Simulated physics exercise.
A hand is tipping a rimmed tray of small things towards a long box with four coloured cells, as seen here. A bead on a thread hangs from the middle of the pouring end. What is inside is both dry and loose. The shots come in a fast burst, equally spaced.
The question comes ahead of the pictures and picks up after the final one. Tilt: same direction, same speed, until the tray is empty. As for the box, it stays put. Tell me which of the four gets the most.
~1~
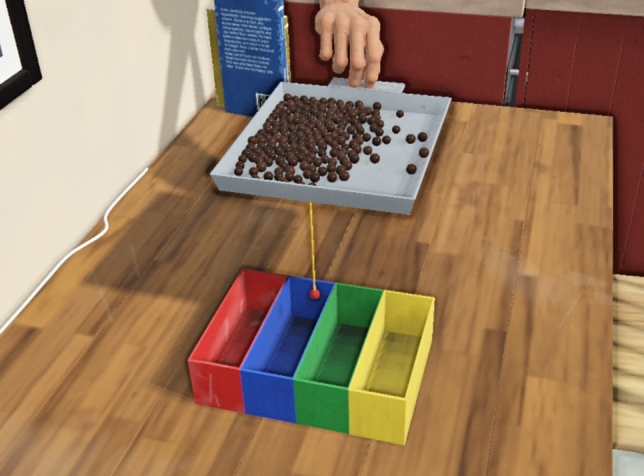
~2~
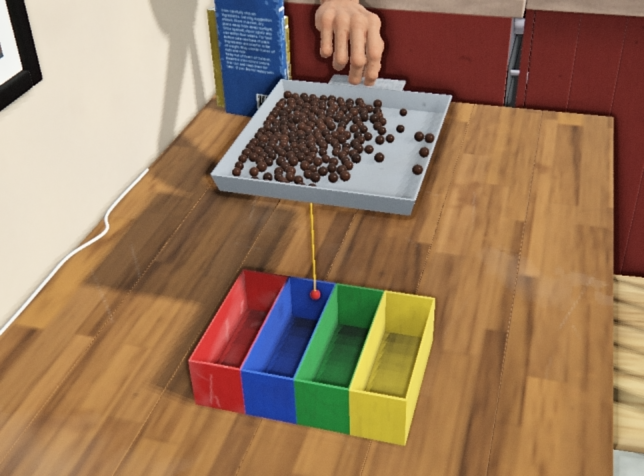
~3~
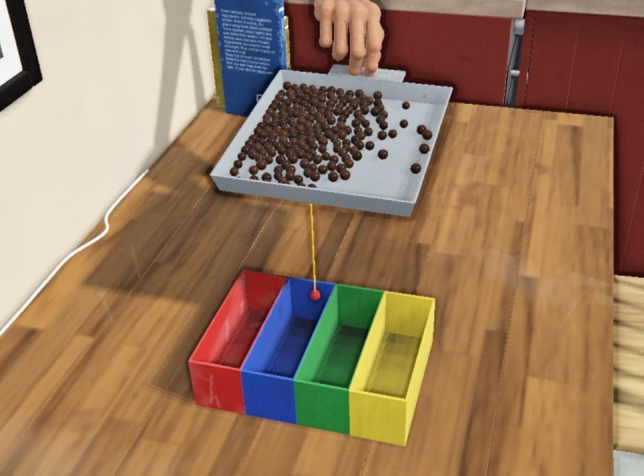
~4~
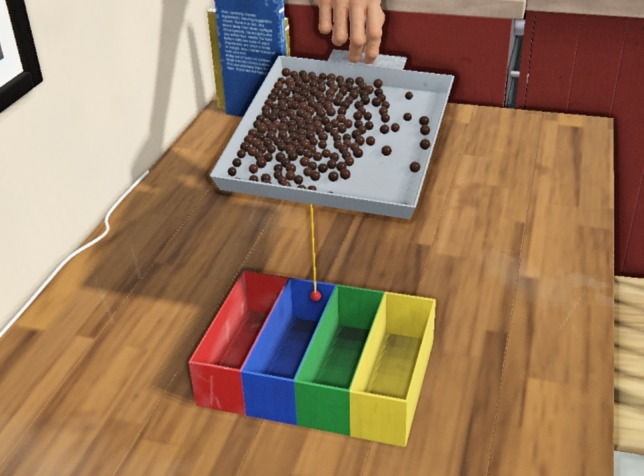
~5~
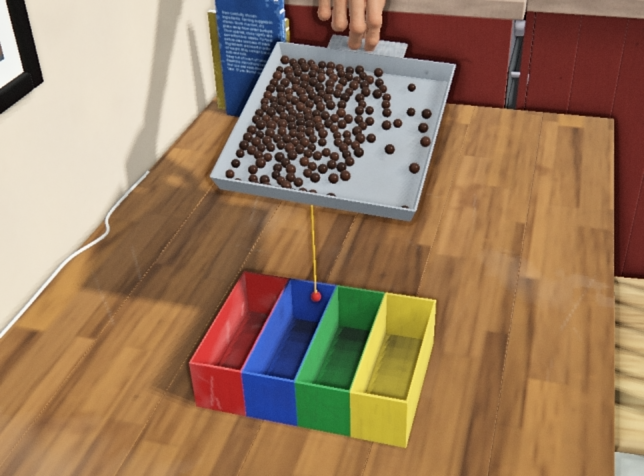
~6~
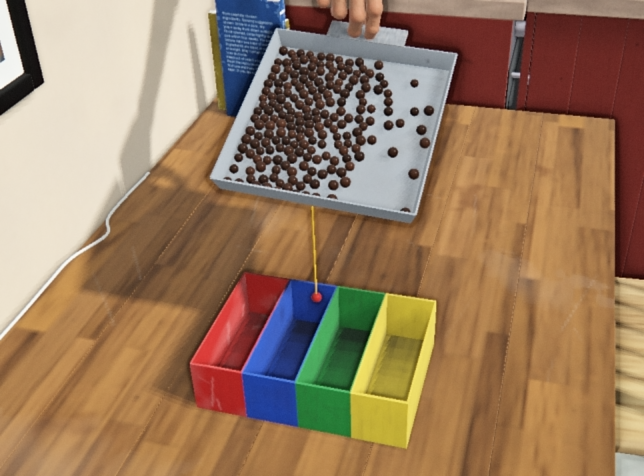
The yellow cell gets the most.
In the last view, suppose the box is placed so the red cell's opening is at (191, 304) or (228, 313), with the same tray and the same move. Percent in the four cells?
Roughly 40 per cent, then roughly 80 per cent.
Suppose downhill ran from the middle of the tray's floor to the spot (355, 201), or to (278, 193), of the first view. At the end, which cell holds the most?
Try 1 - yellow; try 2 - the cell in red.
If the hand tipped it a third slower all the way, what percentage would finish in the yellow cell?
Roughly 40 percent.
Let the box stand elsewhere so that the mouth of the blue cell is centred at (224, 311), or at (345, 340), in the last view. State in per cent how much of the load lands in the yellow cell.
20, then 10 %.
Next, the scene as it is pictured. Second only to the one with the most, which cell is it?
Runner-up - the green one.
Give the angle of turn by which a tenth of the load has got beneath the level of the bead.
Angle reached: About 70°.
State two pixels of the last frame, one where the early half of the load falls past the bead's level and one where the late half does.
I'd put it at roughly (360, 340), and after that at roughly (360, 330).
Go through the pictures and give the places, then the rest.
The first picture shows corners of the pouring end at (218, 172) and (410, 195), level; middle of the load at (309, 137), chocolate balls; bead on its thread at (315, 294); red cell at (217, 382); blue cell at (268, 392); green cell at (322, 402); yellow cell at (377, 413).
The second picture shows corners of the pouring end at (218, 172) and (410, 196), level; middle of the load at (309, 135).
The third picture shows corners of the pouring end at (218, 172) and (410, 199), tipped barely, lowest at the right corner; middle of the load at (309, 130), a small part on the move.
The fourth picture shows corners of the pouring end at (218, 173) and (410, 202), tipped a little, lowest at the right corner; middle of the load at (309, 123), a small part on the move.
The fifth picture shows corners of the pouring end at (217, 174) and (411, 206), tipped clearly, lowest at the right corner; middle of the load at (308, 118), about a third on the move.
The sixth picture shows corners of the pouring end at (217, 175) and (411, 209), tipped clearly, lowest at the right corner; middle of the load at (308, 117), nearly all on the move; red cell at (218, 386); blue cell at (270, 395); green cell at (324, 405); yellow cell at (379, 416).
Soon, tray tipped steeply; most on the tray; a stray few in the yellow cell; a stray few in the blue cell; a stray few in the green cell; a small part falling or outside the box.
A while on, tray tipped past a quarter turn; a small part on the tray; about a third in the yellow cell; about a quarter in the green cell; a small part in the blue cell; a small part in the red cell; about a quarter falling or outside the box.
Towards the end, tray tipped past a quarter turn; about half in the yellow cell; about a quarter in the green cell; about a quarter in the blue cell; a small part in the red cell; a small part falling or outside the box.
Finally, tray tipped past a quarter turn; about half in the yellow cell; about a quarter in the green cell; about a quarter in the blue cell; a small part in the red cell; a small part outside the box.
